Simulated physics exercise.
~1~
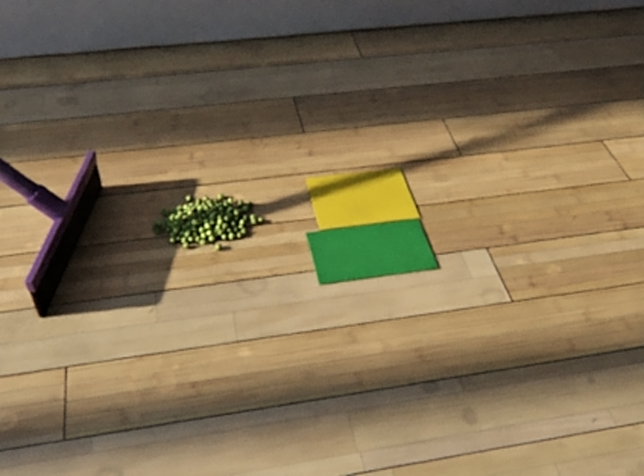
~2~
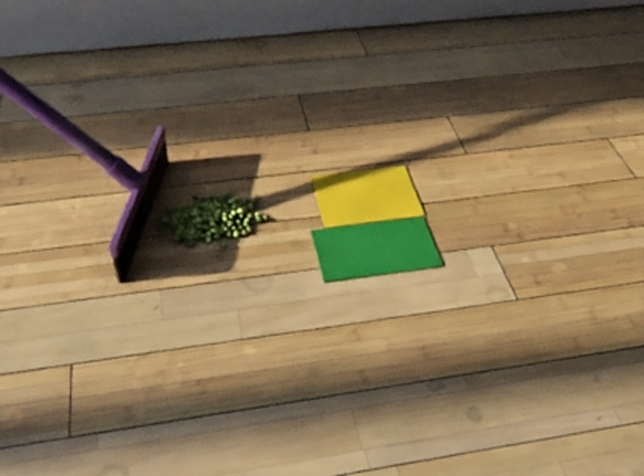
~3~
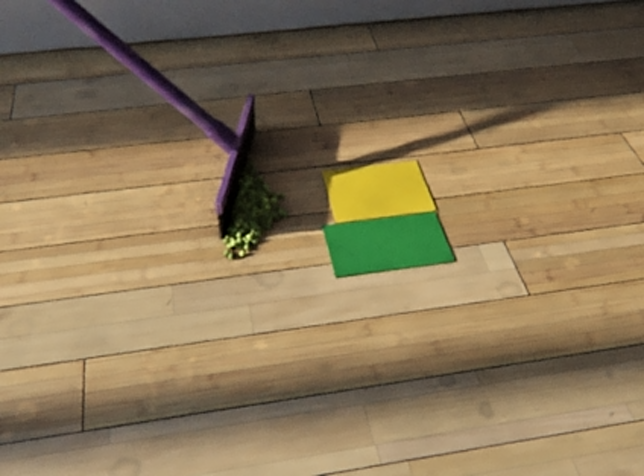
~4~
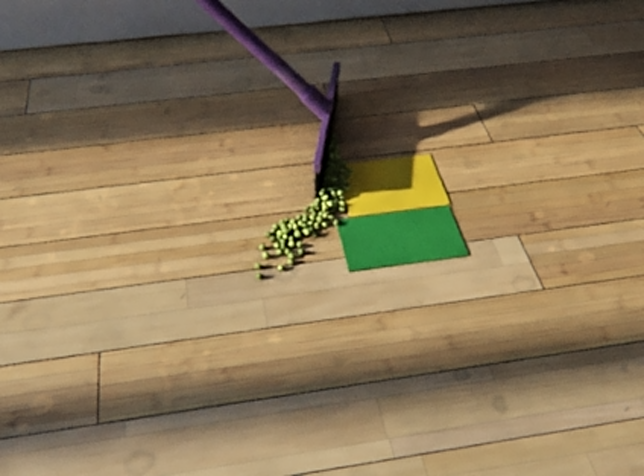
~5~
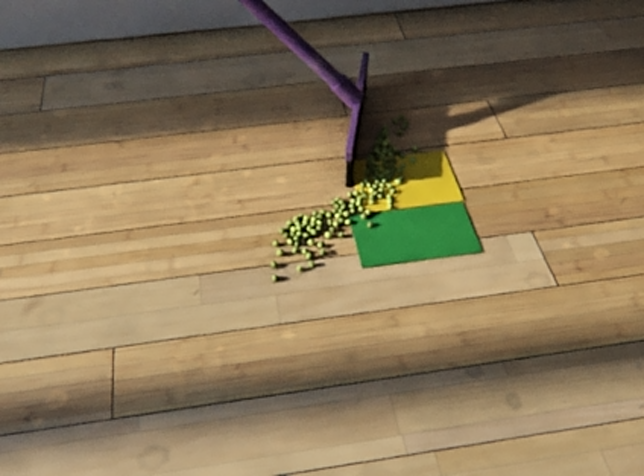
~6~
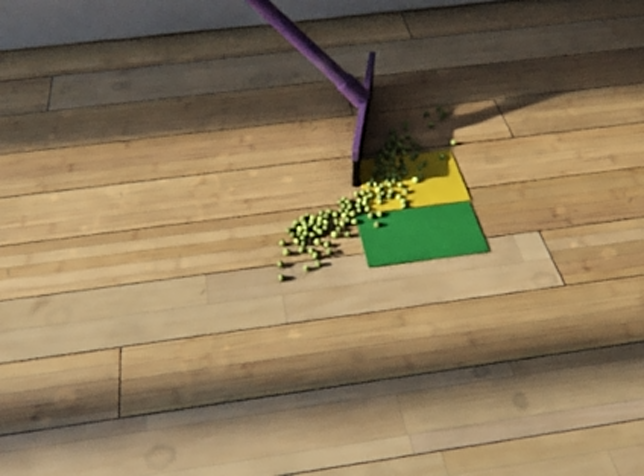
A purple squeegee with a long handle stands at the left of a pale wooden plank floor, seen from above at a slant, with a grey wall along the top. To its right lies a small heap of green peas, and beyond that a yellow sheet sits above a green one. The blade slides right and slightly up, reaches the heap and bunches the peas against it. As it continues, many peas slip past its lower end and trail behind. It halts at the yellow sheet's left edge, with some peas on the yellow, most on bare wood and the green sheet clear.
